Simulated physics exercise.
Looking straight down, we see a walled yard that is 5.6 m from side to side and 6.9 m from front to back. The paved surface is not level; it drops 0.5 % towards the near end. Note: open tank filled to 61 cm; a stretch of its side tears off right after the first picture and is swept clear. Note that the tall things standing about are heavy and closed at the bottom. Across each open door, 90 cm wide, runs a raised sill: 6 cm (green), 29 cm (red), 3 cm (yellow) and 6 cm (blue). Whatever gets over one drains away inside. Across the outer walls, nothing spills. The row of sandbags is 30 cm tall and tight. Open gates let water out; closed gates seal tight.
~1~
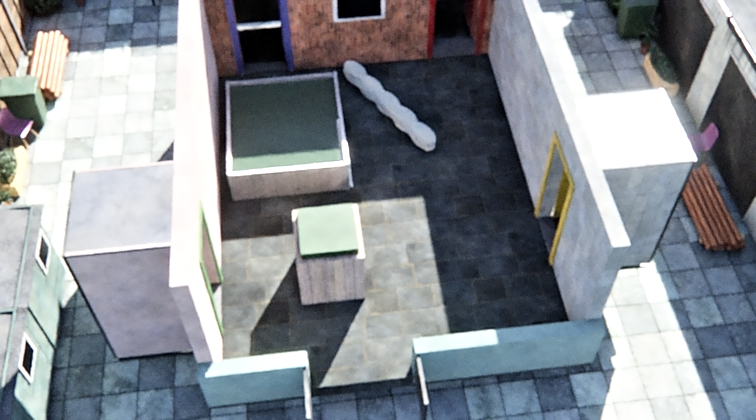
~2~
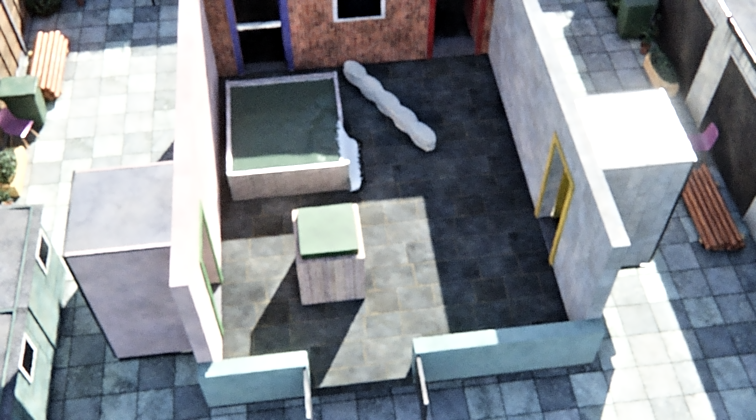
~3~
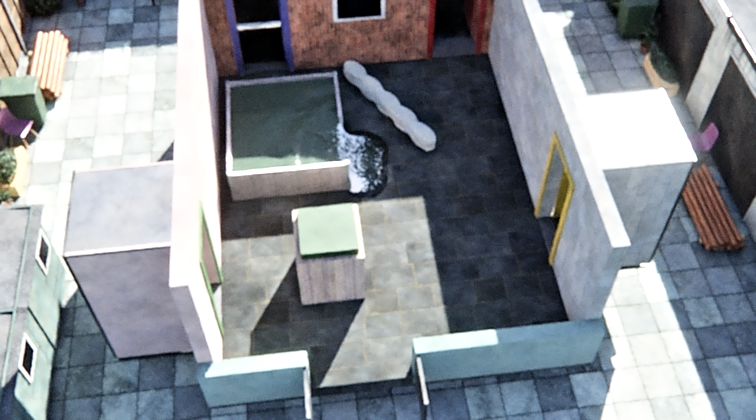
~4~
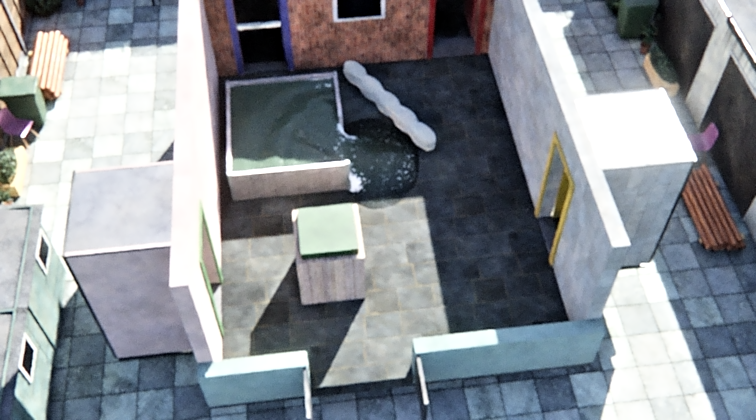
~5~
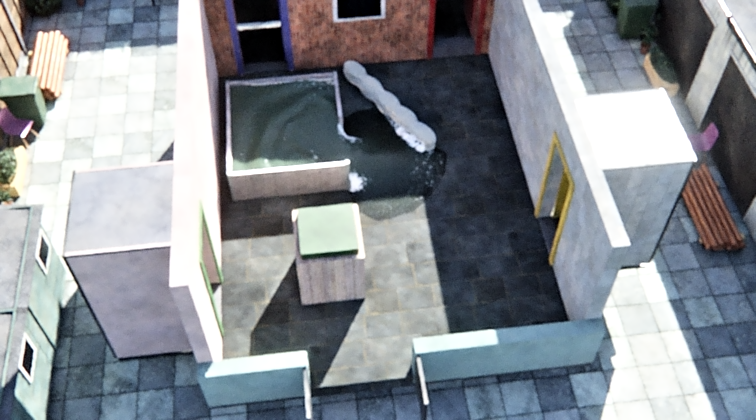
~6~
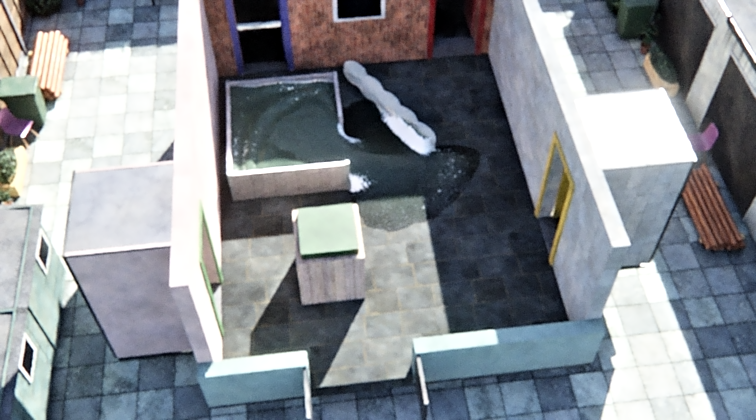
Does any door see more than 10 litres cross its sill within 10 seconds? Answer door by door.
Taking each door, the green door does; the red door does not; the yellow door does; the blue door does not.
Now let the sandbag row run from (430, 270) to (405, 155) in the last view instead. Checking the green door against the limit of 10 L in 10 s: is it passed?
Then the green door stays short of the limit.
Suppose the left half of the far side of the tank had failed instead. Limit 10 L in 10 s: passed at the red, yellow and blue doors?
Then: Red short of it, yellow short of it, blue beyond it.
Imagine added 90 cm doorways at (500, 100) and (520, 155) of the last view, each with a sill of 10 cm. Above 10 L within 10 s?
Taking them in order, the first gets too little and the second enough.
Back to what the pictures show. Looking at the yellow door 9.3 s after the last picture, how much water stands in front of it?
Some 9.0 centimetres of depth.
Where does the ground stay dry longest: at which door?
The green door is last.
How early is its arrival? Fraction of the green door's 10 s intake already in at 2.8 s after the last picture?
Roughly 0 percent is in by then.
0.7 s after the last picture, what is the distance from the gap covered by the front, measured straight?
About 3.6 m.
Then, 0.7 s after the last picture water covers 25 % of the floor and is deepest (37 cm) near (422, 152); green door not reached, red door not reached, yellow door not reached, blue door not reached.
Then, 1.5 s after the last picture water covers 40 % of the floor and is deepest (36 cm) near (410, 139); green door not reached, red door not reached, yellow door 18 cm at the sill, 30 L in, blue door not reached.
Then, 2.8 s after the last picture water covers 50 % of the floor and is deepest (34 cm) near (576, 343); green door not reached, red door 8 cm at the sill, 0 L in, yellow door 13 cm at the sill, 128 L in, blue door 4 cm at the sill, 0 L in.
Then, 5.3 s after the last picture water covers 85 % of the floor and is deepest (20 cm) near (543, 347); green door 11 cm at the sill, 6 L in, red door 7 cm at the sill, 0 L in, yellow door 10 cm at the sill, 219 L in, blue door 3 cm at the sill, 0 L in.
Then, 9.3 s after the last picture water covers 95 % of the floor and is deepest (11 cm) near (567, 314); green door 10 cm at the sill, 64 L in, red door 6 cm at the sill, 0 L in, yellow door 9 cm at the sill, 315 L in, blue door 6 cm at the sill, 1 L in.
